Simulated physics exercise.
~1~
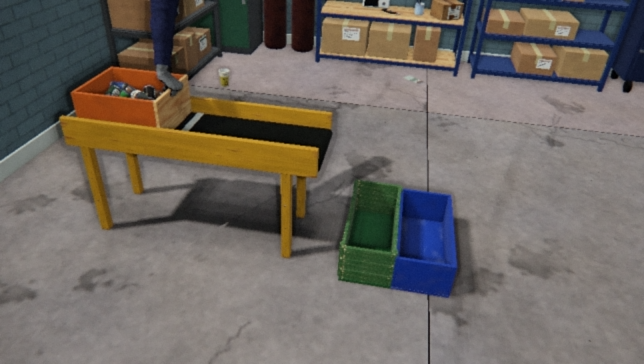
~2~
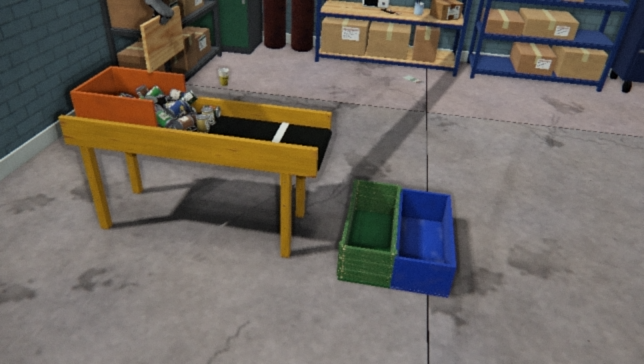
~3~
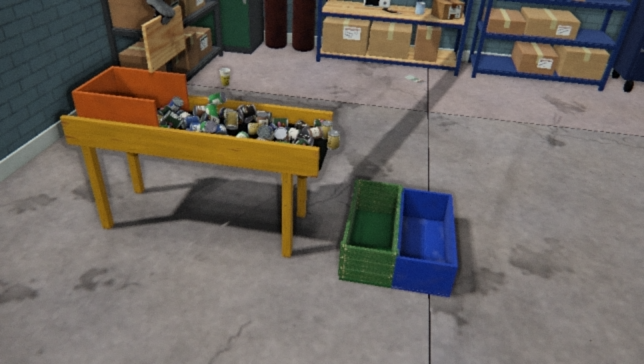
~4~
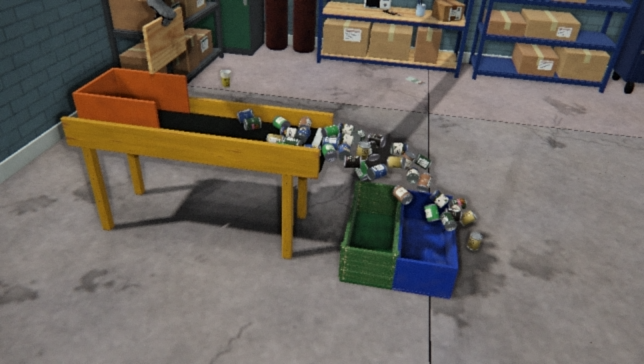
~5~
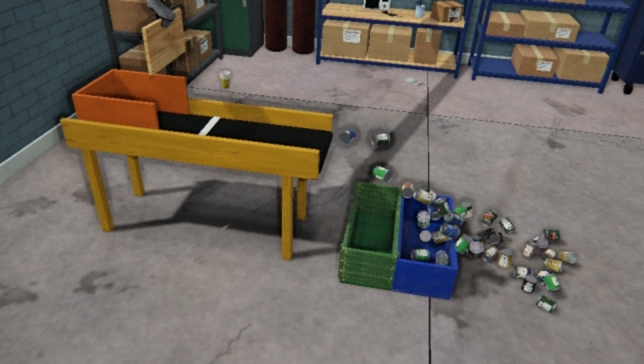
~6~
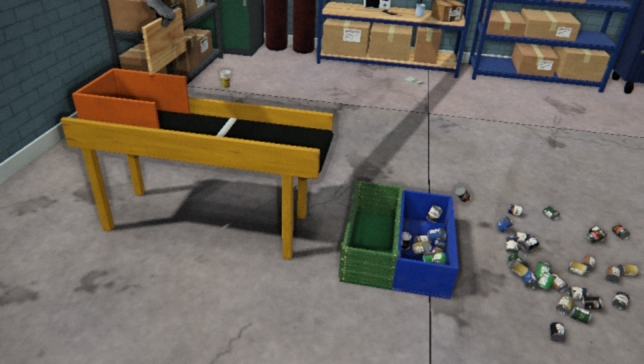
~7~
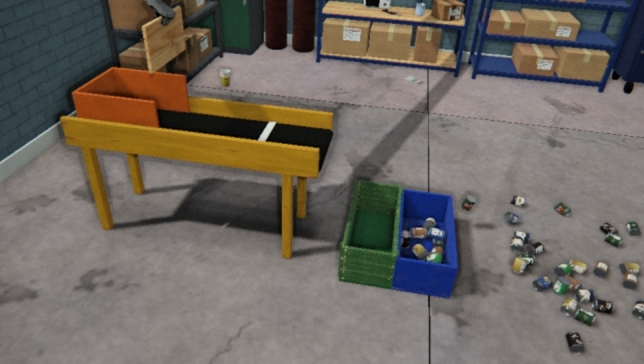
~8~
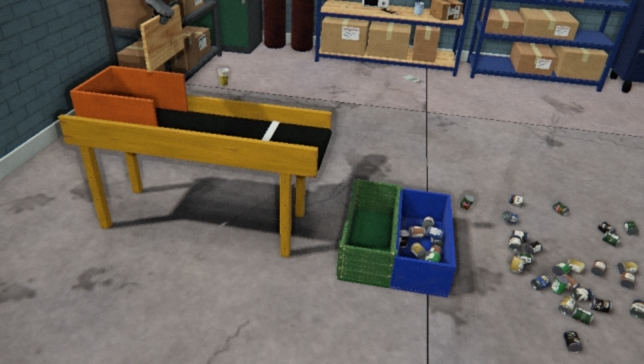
A dark-sleeved arm reaches over an orange pen of small tins on a yellow-sided conveyor table at the left of a grey-floored storeroom, seen from above. A green bin and a blue bin stand side by side beyond its right end, with shelves of cardboard boxes behind. The wooden gate lifts away, and the tins slide right along the black belt in a jumbled heap. They pour off the end and fly over the green bin. Some drop into the blue bin, but most land beyond it, scattering and coming to rest across the floor at right, leaving the green bin empty.
